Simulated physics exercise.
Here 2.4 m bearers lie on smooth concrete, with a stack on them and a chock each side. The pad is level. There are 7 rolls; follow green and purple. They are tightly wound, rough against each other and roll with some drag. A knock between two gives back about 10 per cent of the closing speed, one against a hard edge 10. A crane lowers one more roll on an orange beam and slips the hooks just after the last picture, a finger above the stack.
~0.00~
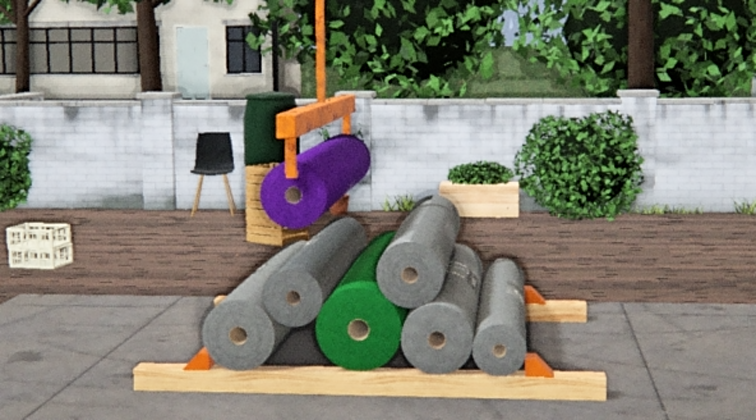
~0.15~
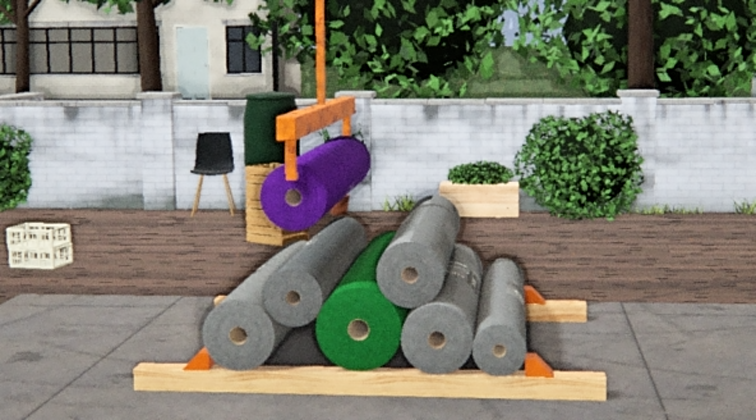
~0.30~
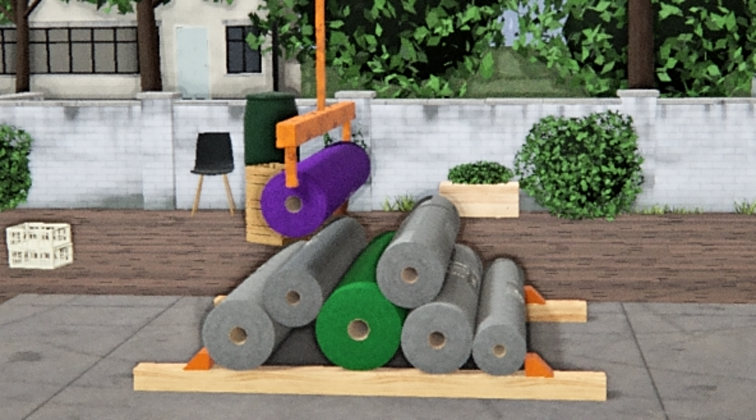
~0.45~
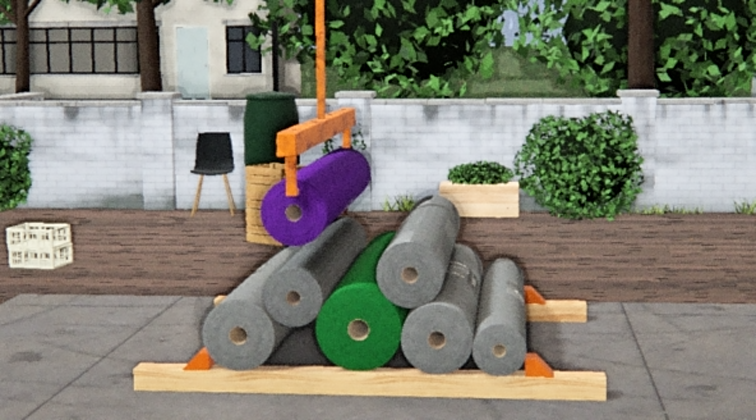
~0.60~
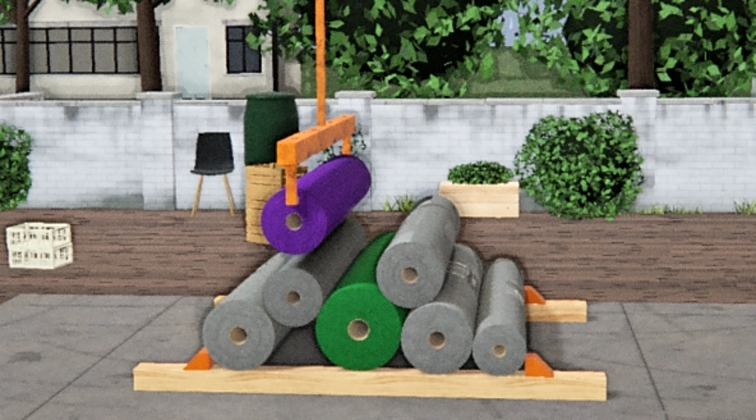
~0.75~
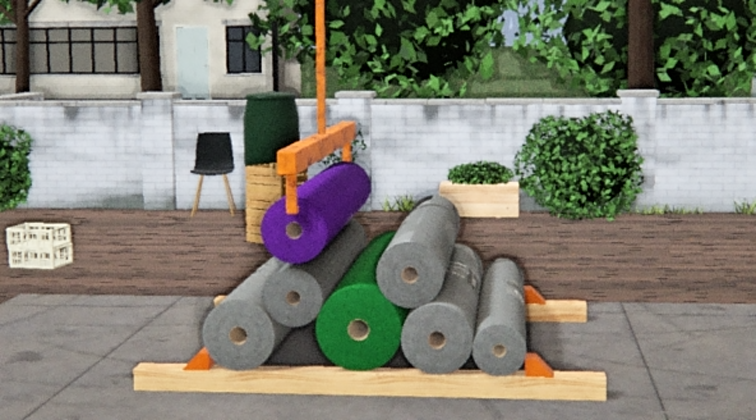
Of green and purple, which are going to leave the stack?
Green is held in, purple stays on the stack.
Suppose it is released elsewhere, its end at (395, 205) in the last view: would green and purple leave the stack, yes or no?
In that case green no, purple no.
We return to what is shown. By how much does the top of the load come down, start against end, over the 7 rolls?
Some 30 cm lower.
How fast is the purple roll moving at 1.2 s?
Near 0.2 m/s.
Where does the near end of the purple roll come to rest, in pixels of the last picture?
At about (338, 257).
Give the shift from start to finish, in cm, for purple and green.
Moved: Purple 40, green 0.
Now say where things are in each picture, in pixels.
Green at (358, 331), purple at (294, 195); purple hangs on the hooks; 4 form the bottom row, in the first picture.
Green at (358, 331), purple at (294, 197); purple hangs on the hooks; lowered 1 cm, in the second picture.
Green at (358, 331), purple at (294, 204); purple hangs on the hooks; lowered 4 cm, in the third picture.
Green at (358, 331), purple at (294, 212); purple hangs on the hooks; lowered 9 cm, in the fourth picture.
Green at (358, 331), purple at (295, 221); purple hangs on the hooks; lowered 13 cm, in the fifth picture.
Green at (358, 331), purple at (295, 230); purple hangs on the hooks; lowered 17 cm, in the sixth picture.
After 1.2 s, green is on the bearers, 75 cm inside the left chock; purple is up on others, 50 cm inside the left chock, rolling right; 0 off the stack.
After 1.7 s, purple is up on others, 70 cm inside the left chock, rolling left; no change for green; 0 off the stack.
At rest (2.2 s), green is on the bearers, 75 cm inside the left chock; purple is up on others, 65 cm inside the left chock; 0 off the stack.
